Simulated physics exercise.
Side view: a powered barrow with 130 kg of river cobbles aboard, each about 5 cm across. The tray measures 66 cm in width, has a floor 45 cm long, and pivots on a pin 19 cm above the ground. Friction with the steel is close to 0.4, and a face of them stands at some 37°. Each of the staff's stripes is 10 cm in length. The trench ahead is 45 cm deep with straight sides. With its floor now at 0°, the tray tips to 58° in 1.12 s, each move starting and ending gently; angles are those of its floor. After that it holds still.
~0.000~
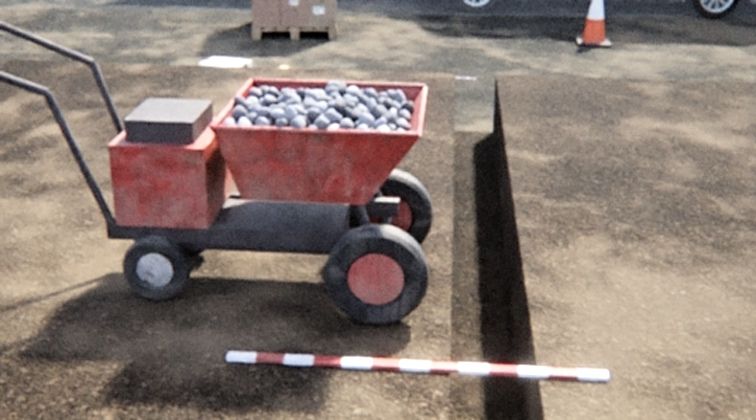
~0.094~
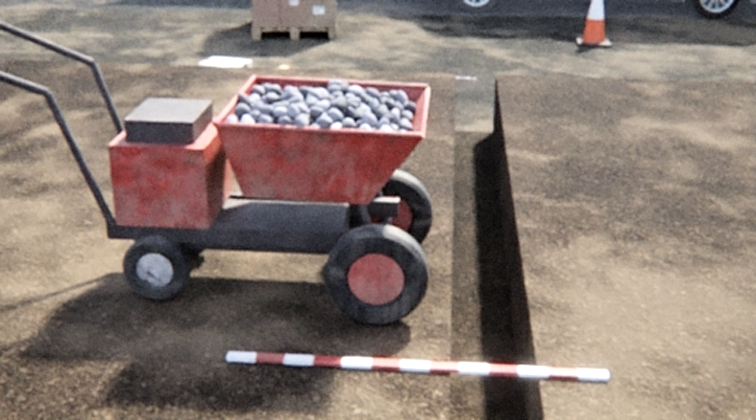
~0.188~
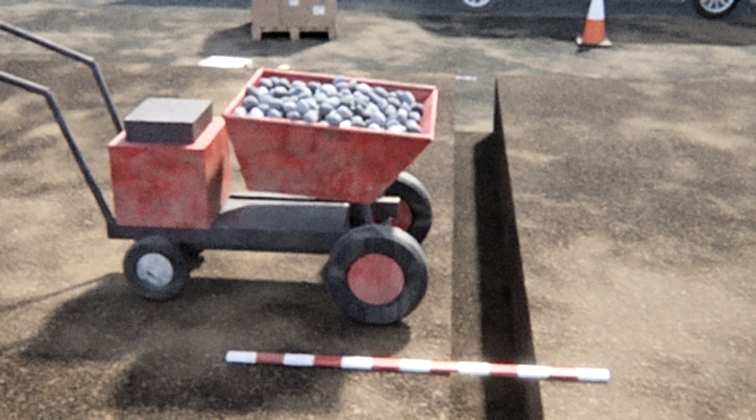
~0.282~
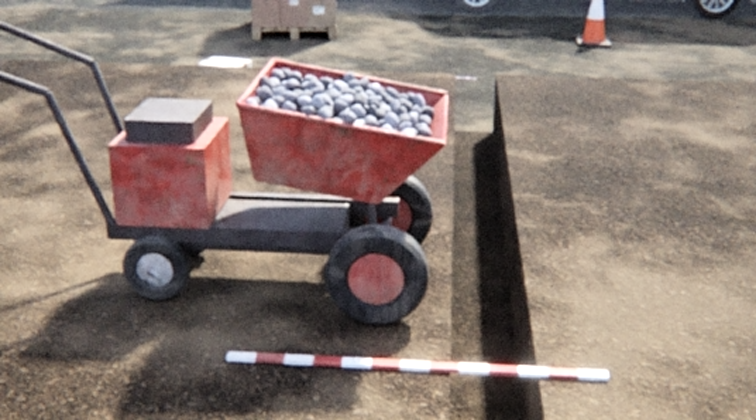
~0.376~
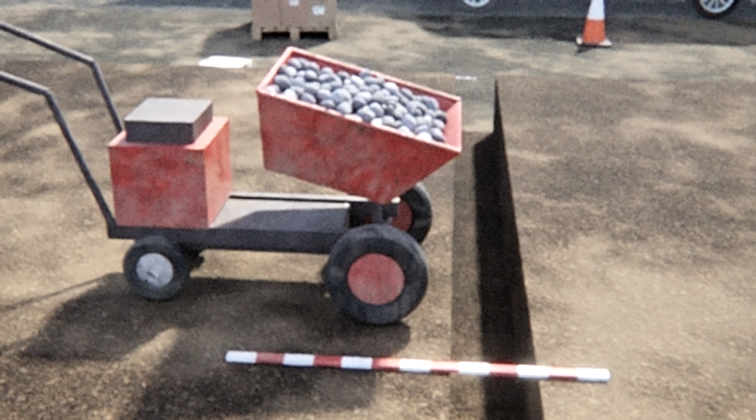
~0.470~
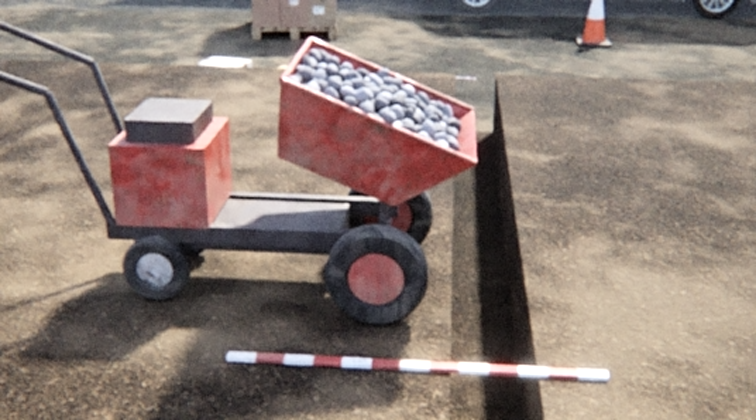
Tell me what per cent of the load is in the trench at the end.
Some 10 per cent.
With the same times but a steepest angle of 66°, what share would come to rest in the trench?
Share in trench: Approx. 20%.
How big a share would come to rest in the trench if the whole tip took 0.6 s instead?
Probably about 5 in a hundred.
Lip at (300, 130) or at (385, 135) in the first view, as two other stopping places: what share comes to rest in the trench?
45 %, then 25 %.
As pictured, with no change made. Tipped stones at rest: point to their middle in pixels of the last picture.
Roughly at (578, 288).
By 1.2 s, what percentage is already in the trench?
About 0%.
After 0.8 s the floor is at 49°; 100 % in the tray; the foremost stones are at (510, 189).
After 1.2 s the floor is at 58°; 85 % in the tray, 1 % in the trench, 14 % past the trench; the foremost stones are at (596, 271).
After 1.6 s the floor is at 58°; 65 % in the tray, 1 % in the trench, 34 % past the trench; the foremost stones are at (699, 286).
After 3.5 s the floor is at 58°; 48 % in the tray, 10 % in the trench, 42 % past the trench; the foremost stones are past the picture's edge.
